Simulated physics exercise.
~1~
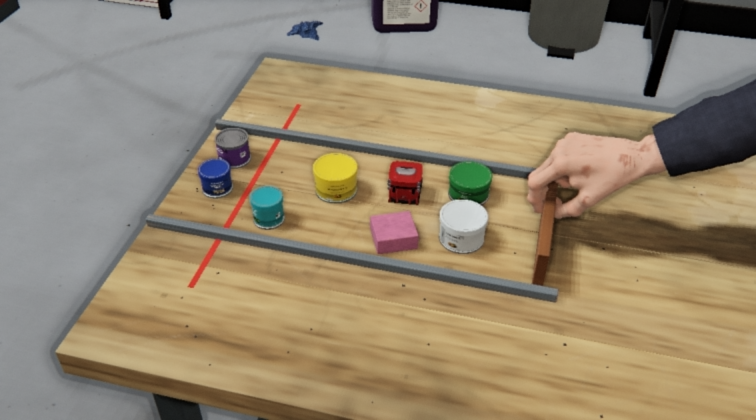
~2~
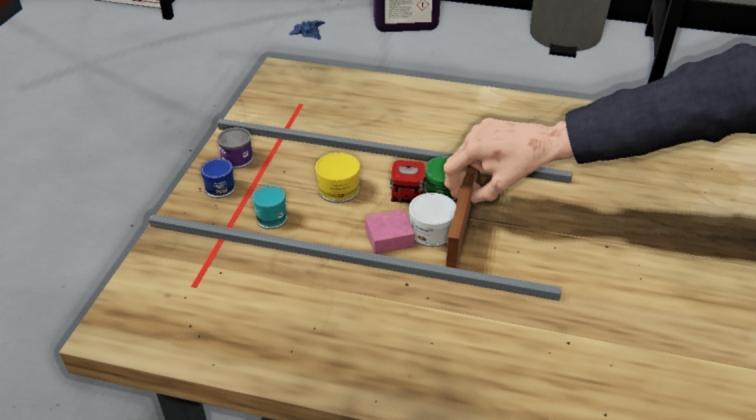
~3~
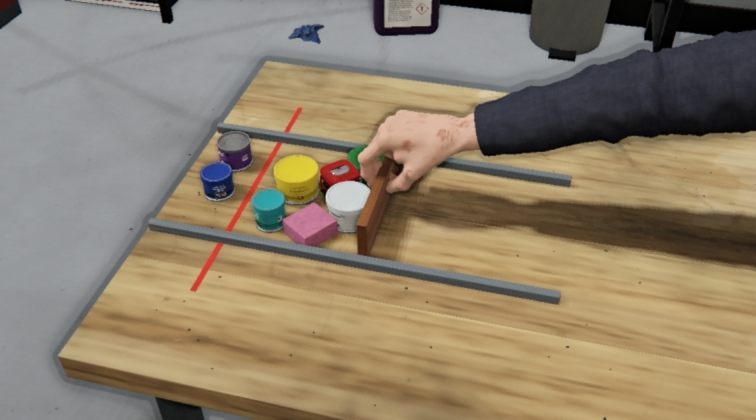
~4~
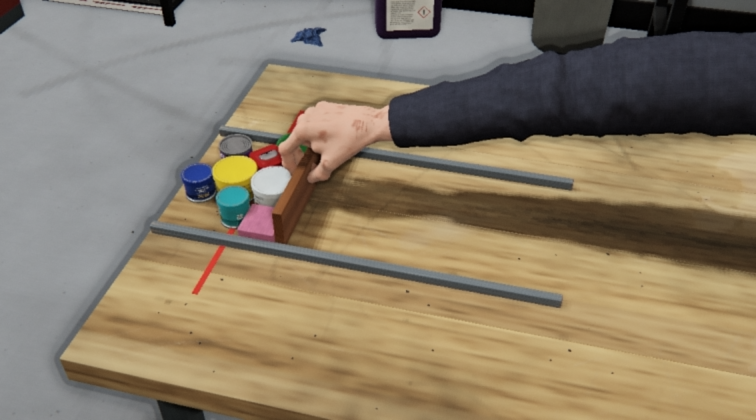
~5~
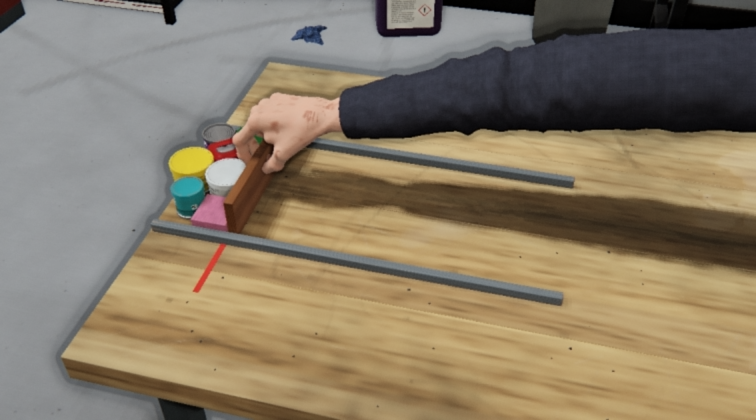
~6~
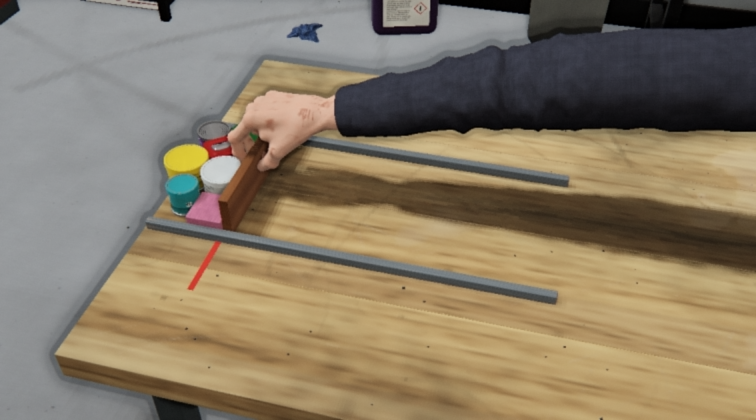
A wooden board, pushed left by a hand between two grey rails, gathered the scattered little pots and a pink block and swept them past the red line, until the blue tin dropped off the table's edge and the rest stayed crowded there.
